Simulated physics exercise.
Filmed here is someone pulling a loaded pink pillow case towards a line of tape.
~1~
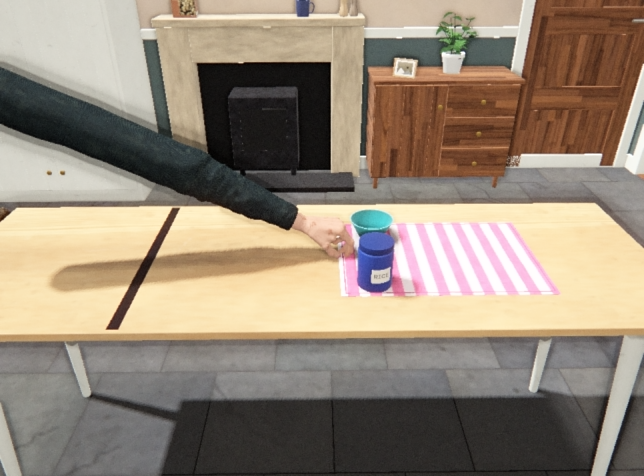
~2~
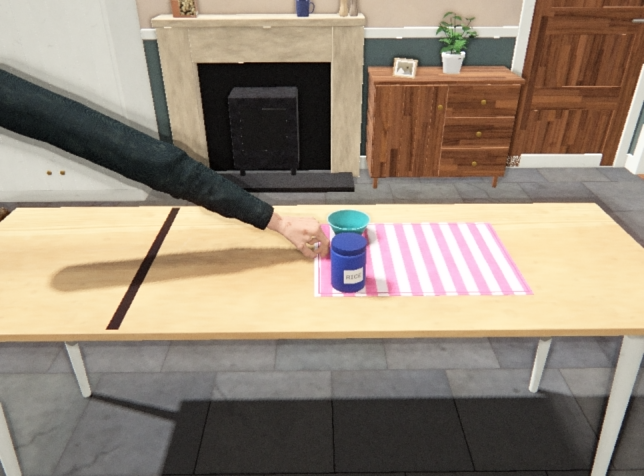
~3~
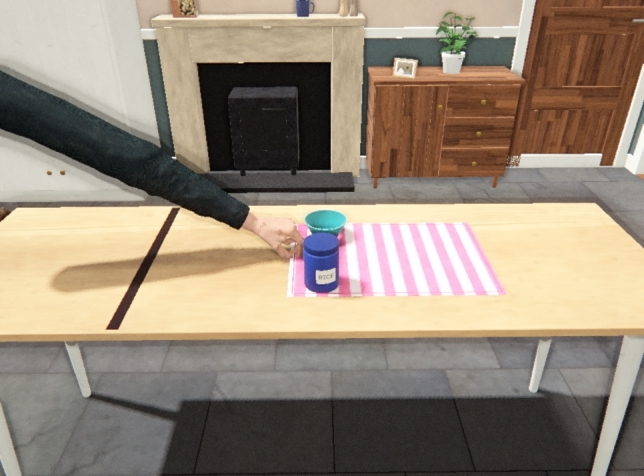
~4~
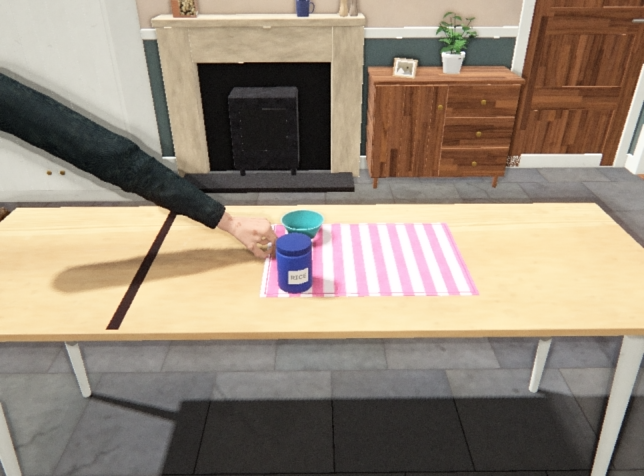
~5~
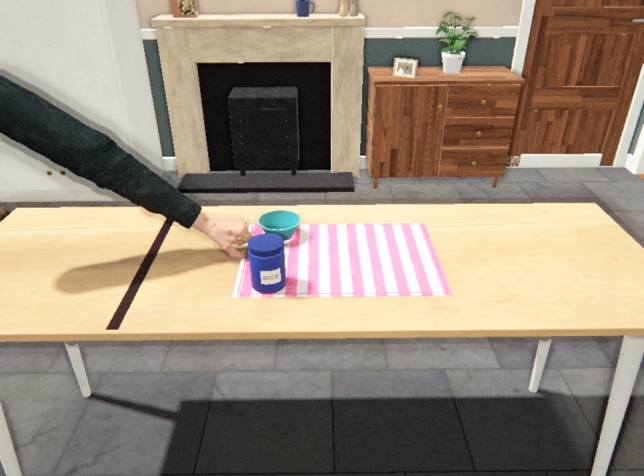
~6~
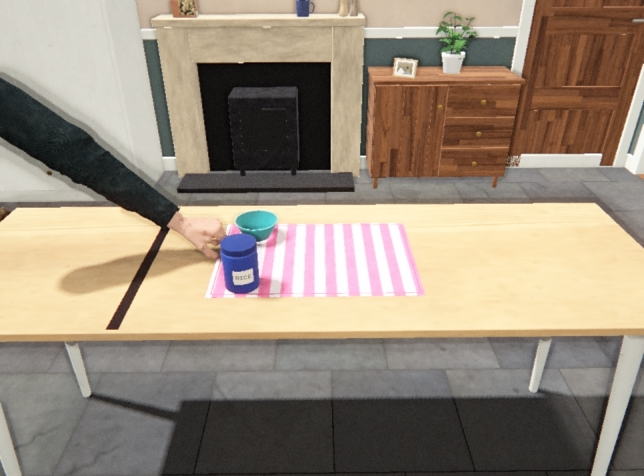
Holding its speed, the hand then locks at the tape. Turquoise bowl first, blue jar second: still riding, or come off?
Turquoise bowl - came off; blue jar - came off.
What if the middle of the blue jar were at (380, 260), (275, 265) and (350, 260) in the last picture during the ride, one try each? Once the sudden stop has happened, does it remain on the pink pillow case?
Spot one: On; spot two: Off; spot three: On.
Then, 0.10 s past the final frame, hem short of the tape; turquoise bowl on the cloth near (211, 228); blue jar on the cloth near (186, 264).
Then, 0.21 s past the final frame, hem at the tape; turquoise bowl on the cloth near (166, 229); blue jar ahead of the hem near (133, 265).
When it is over, hem at the tape; turquoise bowl ahead of the hem near (133, 230); blue jar knocked over near (76, 277). The turquoise bowl slides clear of the cloth and the blue jar leaves the cloth.
